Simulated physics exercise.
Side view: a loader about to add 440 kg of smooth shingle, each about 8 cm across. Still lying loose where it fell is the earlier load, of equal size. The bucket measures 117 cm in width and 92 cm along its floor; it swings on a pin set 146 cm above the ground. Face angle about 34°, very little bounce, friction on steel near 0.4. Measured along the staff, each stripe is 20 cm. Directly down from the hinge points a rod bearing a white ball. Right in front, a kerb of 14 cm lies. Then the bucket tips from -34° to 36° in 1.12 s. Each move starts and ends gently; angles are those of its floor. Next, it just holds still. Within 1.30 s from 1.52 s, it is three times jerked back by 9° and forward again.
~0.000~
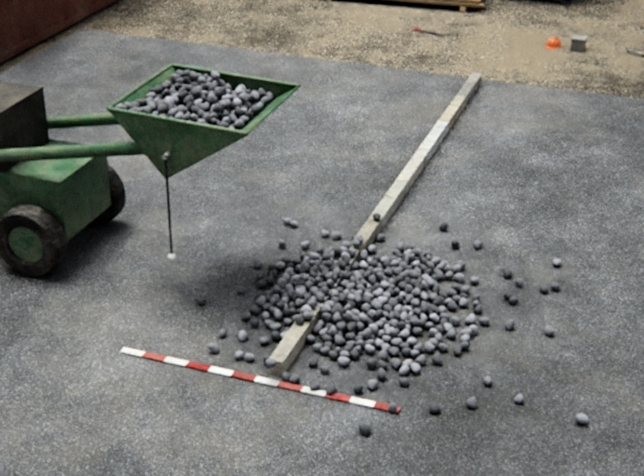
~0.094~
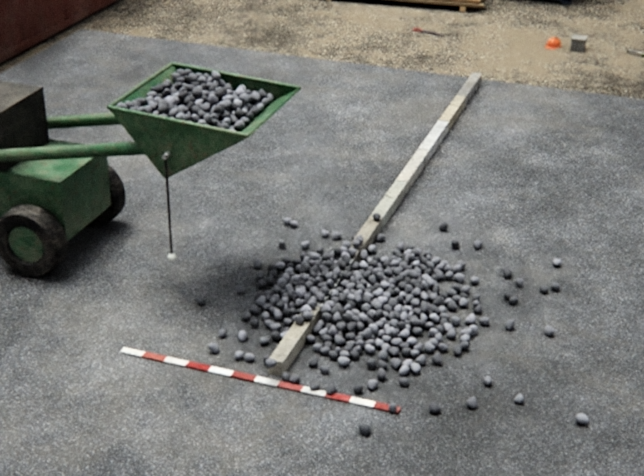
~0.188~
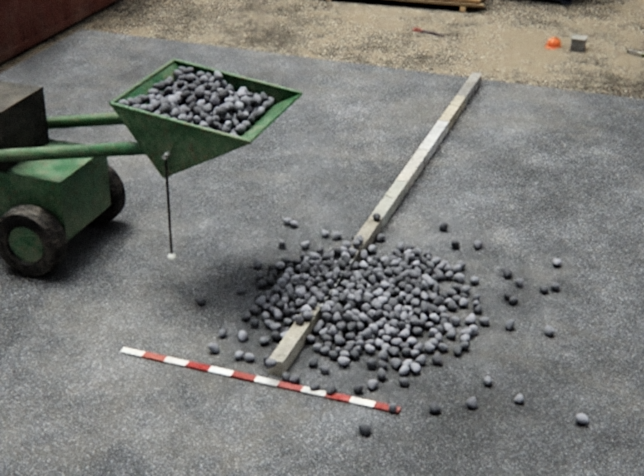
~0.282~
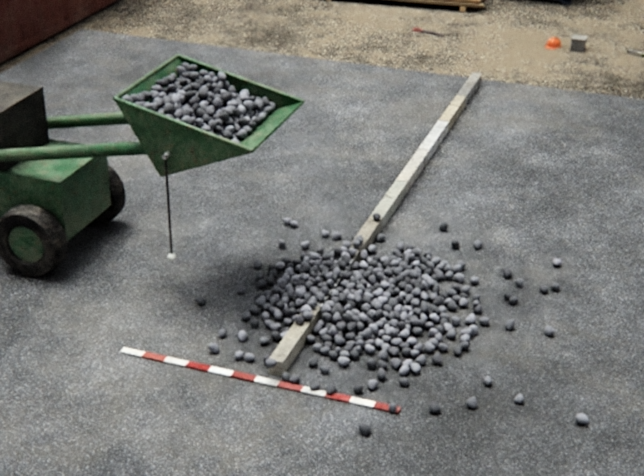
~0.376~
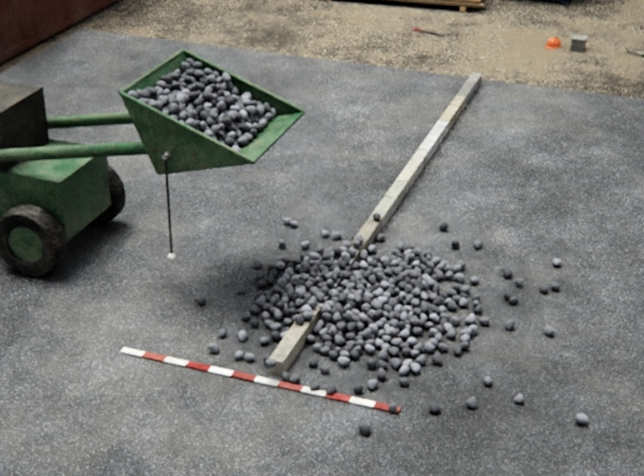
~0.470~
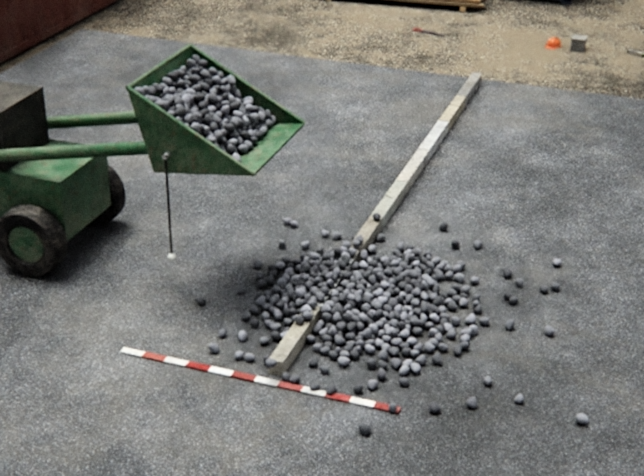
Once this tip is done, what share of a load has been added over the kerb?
About 34 per cent.
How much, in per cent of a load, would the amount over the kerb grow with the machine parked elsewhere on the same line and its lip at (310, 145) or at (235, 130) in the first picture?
Near 95 in a hundred, then near 25 in a hundred.
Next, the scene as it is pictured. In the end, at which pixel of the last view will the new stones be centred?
Their centre rests close to (311, 279).
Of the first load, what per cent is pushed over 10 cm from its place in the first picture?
Close to 10 in a hundred of them.
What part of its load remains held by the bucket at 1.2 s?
Some 55 percent, roughly.
After 0.8 s the floor is at 25°; in per cent of one load, 100 in the bucket, 29 on this side of the kerb, 71 over the kerb; the foremost stones are at (559, 326).
After 1.2 s the floor is at 36°; in per cent of one load, 57 in the bucket, 72 on this side of the kerb, 71 over the kerb; the foremost stones are at (559, 326).
After 3.3 s the floor is at 36°; in per cent of one load, 0 in the bucket, 94 on this side of the kerb, 106 over the kerb; the foremost stones are at (563, 321).
After 5.9 s the floor is at 36°; in per cent of one load, 0 in the bucket, 94 on this side of the kerb, 106 over the kerb; the foremost stones are at (563, 321). Net gain over the kerb, 34.
